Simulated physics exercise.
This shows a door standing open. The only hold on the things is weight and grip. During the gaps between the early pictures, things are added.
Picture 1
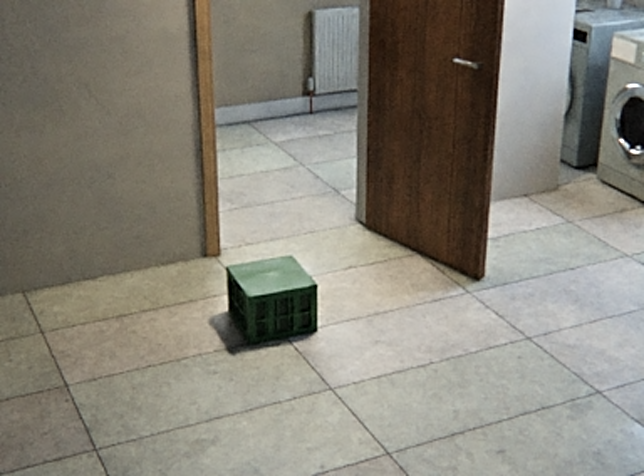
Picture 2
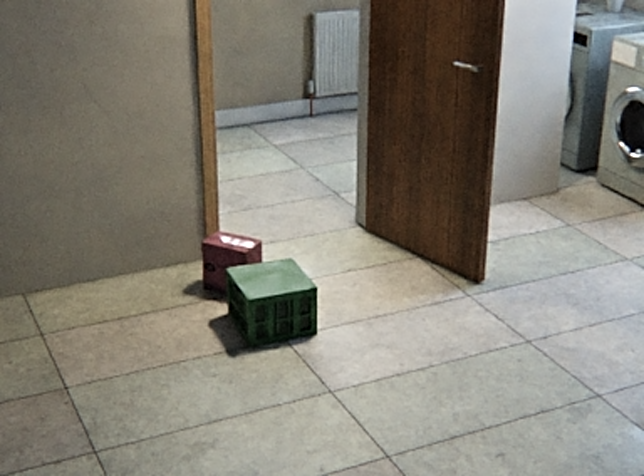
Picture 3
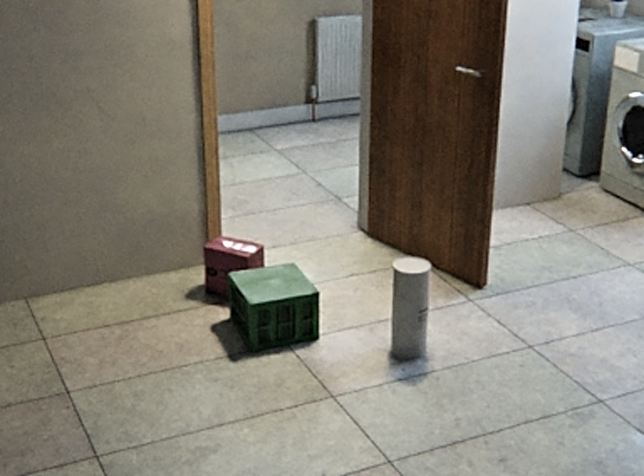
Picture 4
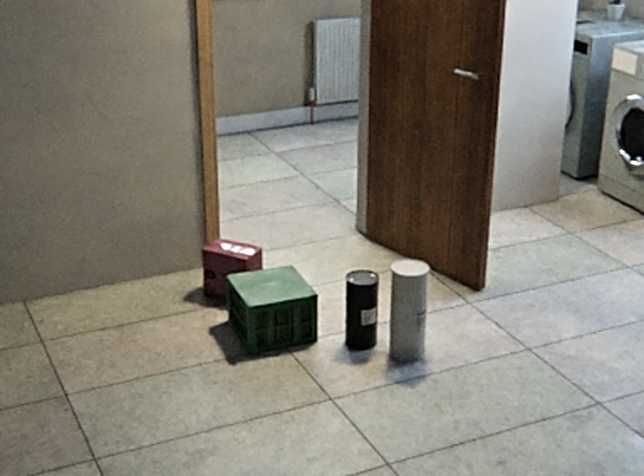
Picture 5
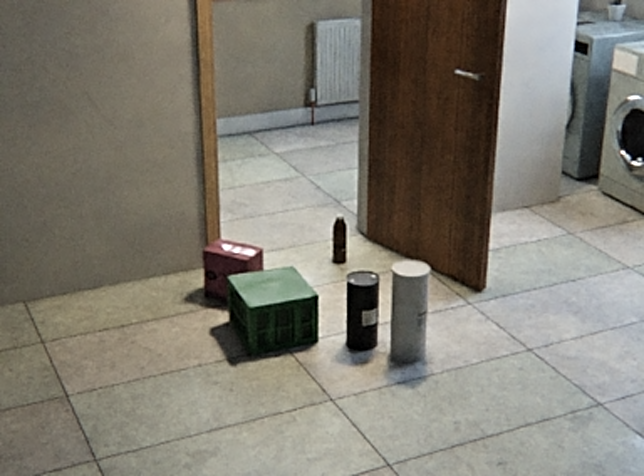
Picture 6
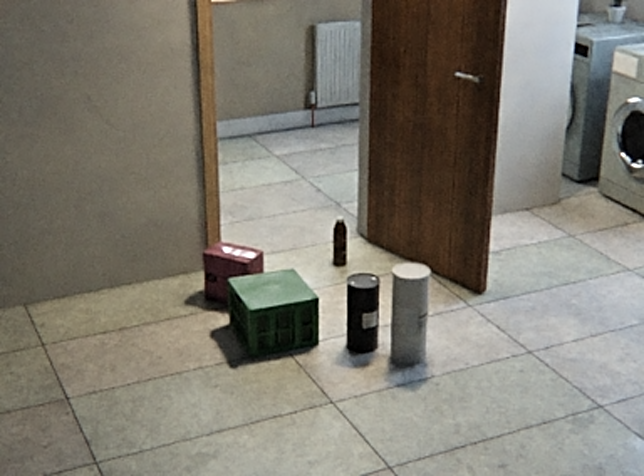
The wooden door stands wide open and does not move, with a green crate on the tiled floor before the doorway. A pink box appears behind the crate, then a white canister to the right, a black canister between crate and white canister, and lastly a brown bottle farther back.
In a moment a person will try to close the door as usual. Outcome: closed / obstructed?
Closed.
Then, 0.90 s later than the last frame, door at 80°.
Then, 1.70 s later than the last frame, door at 39°; brown bottle moved a little near (333, 240).
Then, 2.00 s later than the last frame, door at 22°; brown bottle moved well along near (317, 235).
Then, 2.30 s later than the last frame, door at 6°; brown bottle moved well along near (304, 229).
When it is over, door at 0°; moved from the start, brown bottle; the other 4 as before. End places, in pixels of the last picture, brown bottle near (300, 226).
